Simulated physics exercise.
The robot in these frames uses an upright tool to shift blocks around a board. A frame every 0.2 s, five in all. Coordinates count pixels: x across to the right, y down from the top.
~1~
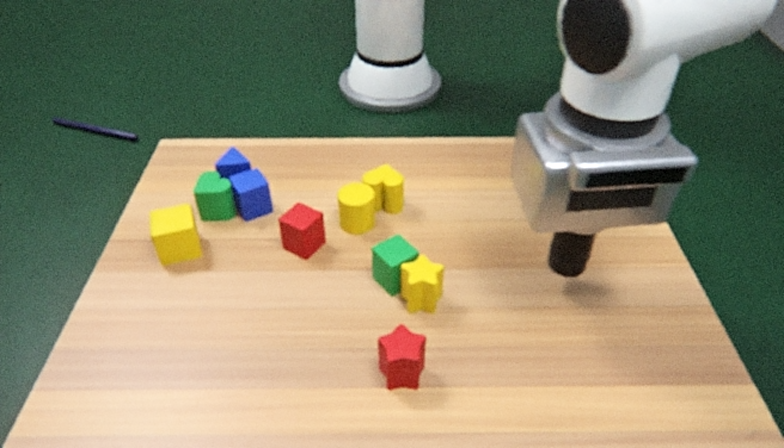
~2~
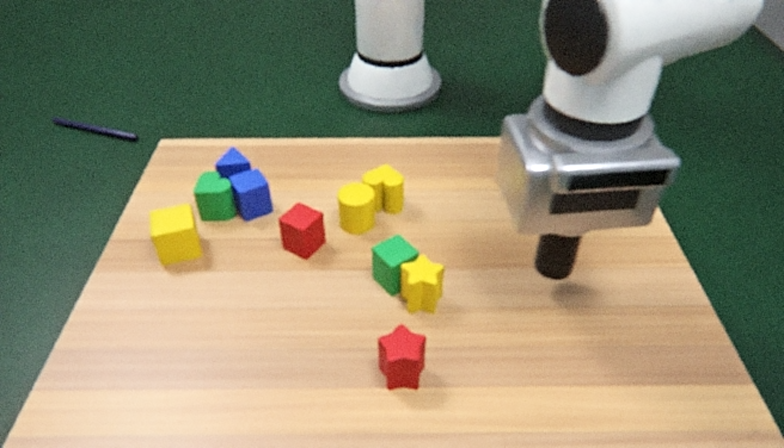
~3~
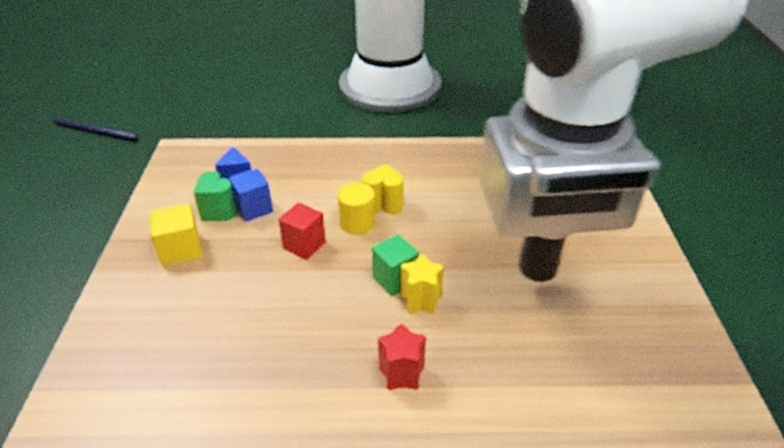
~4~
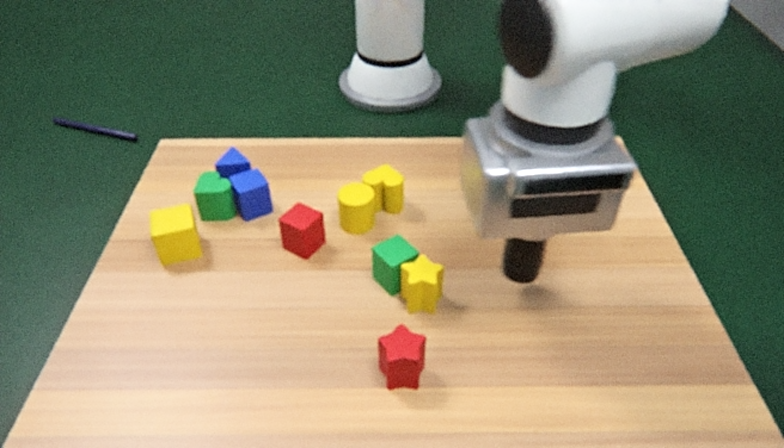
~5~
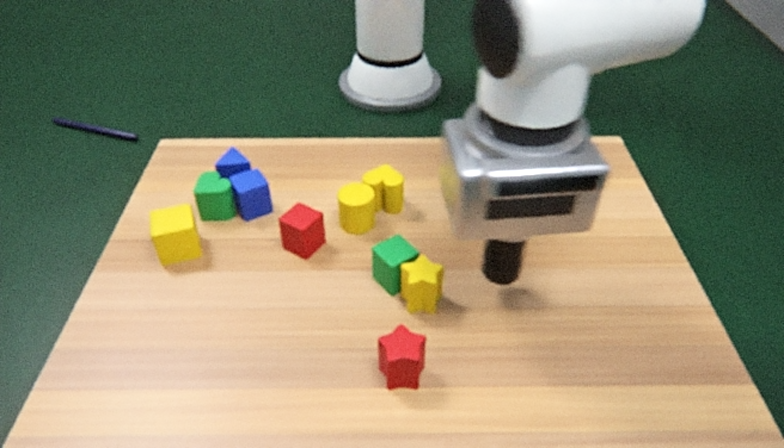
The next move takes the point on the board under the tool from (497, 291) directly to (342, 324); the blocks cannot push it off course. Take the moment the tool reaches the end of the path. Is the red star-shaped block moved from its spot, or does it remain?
That block stays in place.
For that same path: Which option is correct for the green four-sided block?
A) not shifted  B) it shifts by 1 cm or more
B - it shifts by 1 cm or more.
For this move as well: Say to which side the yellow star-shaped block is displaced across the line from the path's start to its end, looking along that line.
My answer: Right.
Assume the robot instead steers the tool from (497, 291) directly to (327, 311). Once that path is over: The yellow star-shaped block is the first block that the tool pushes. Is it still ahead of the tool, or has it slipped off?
I'm fairly sure the yellow star-shaped block rides along ahead of the tool to the very end.
The first path, step by step. One third of the way, tool at (449, 283); green four-sided block at (391, 248); yellow star-shaped block at (410, 270).
Two thirds of the way, tool at (395, 294); green four-sided block at (372, 245), turned 35° clockwise; yellow star-shaped block at (356, 273), turned 20° clockwise.
At the end, tool at (340, 306); green four-sided block at (372, 245), turned 35° clockwise; red star-shaped block still; yellow star-shaped block at (328, 269), turned 50° clockwise.
